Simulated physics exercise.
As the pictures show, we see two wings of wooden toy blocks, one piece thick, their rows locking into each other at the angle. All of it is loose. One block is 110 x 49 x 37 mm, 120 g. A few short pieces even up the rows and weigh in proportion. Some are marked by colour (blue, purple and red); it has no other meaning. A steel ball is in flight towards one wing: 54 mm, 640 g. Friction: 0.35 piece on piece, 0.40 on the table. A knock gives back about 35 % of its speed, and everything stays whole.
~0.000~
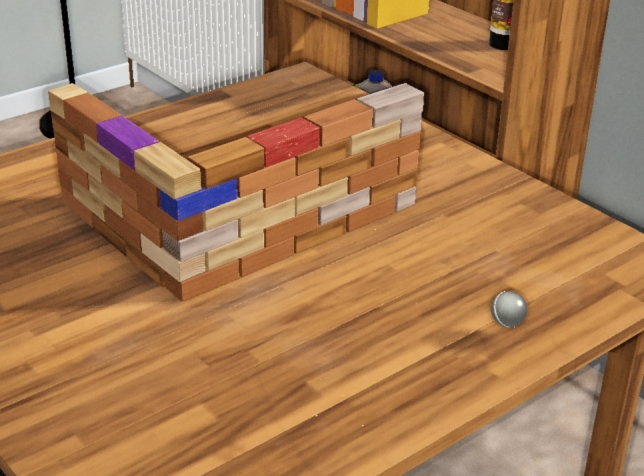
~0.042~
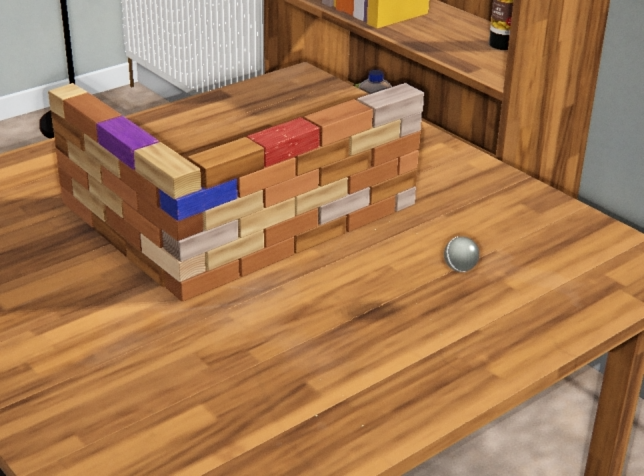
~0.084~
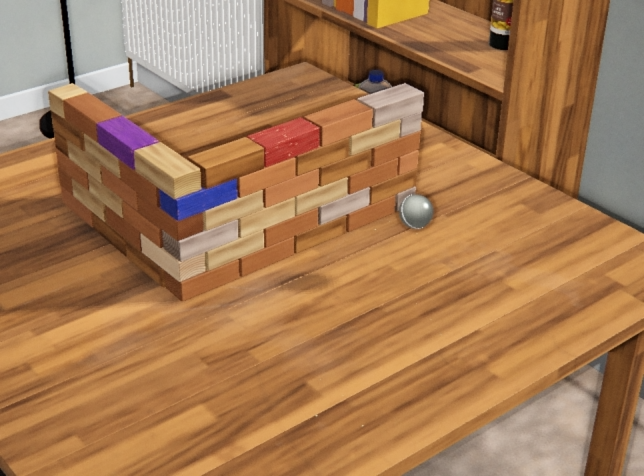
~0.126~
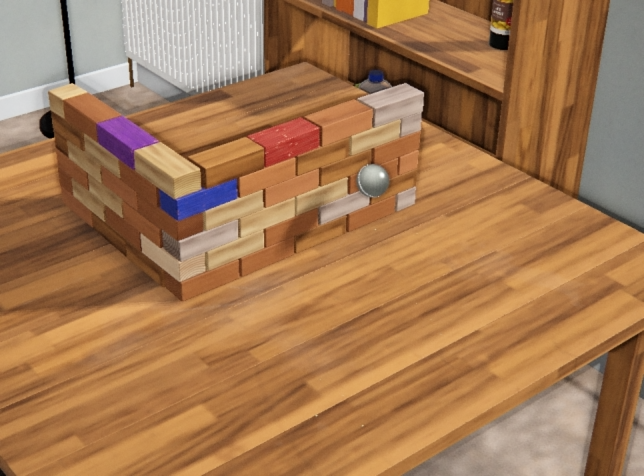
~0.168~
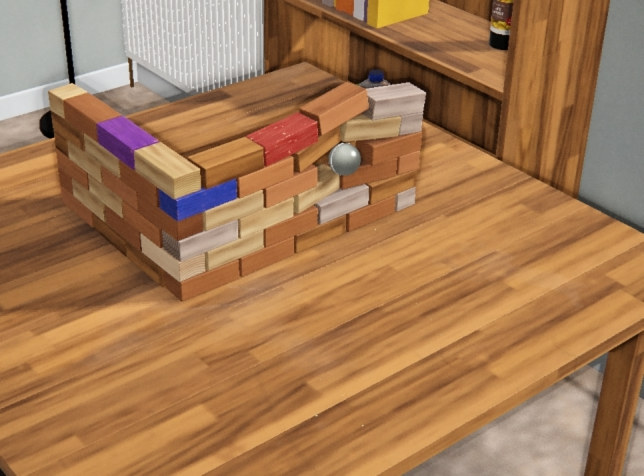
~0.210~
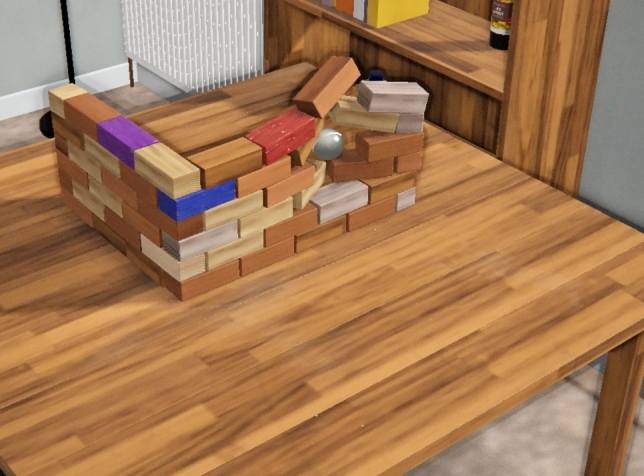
A steel ball flies leftward into the right wing of blocks, knocking several askew.
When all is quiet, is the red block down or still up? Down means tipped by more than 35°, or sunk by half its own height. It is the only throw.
The red block falls.
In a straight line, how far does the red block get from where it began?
Roughly 21 cm away.
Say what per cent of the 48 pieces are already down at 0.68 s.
20 per cent by then.
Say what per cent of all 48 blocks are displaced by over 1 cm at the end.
25 per cent.
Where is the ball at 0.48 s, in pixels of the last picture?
Around (240, 148).
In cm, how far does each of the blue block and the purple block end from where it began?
Blue 0, purple 0.
Around 0.30 s, ball still moving; 2 of the 48 blocks down; red block displaced 19 mm.
Around 0.48 s, ball still moving; 6 of the 48 blocks down; red block tipped 45°; blue block displaced 4 mm.
Around 0.68 s, ball still moving; 10 of the 48 blocks down; red block upside down.
Around 0.94 s, ball still moving; 11 of the 48 blocks down; red block upside down.
Finally (1.4 s), ball rolling away; 11 of the 48 blocks down; red block upside down; purple block unmoved; blue block displaced 4 mm. Seen by the last camera, middles, red block near (248, 196), purple block near (129, 142).
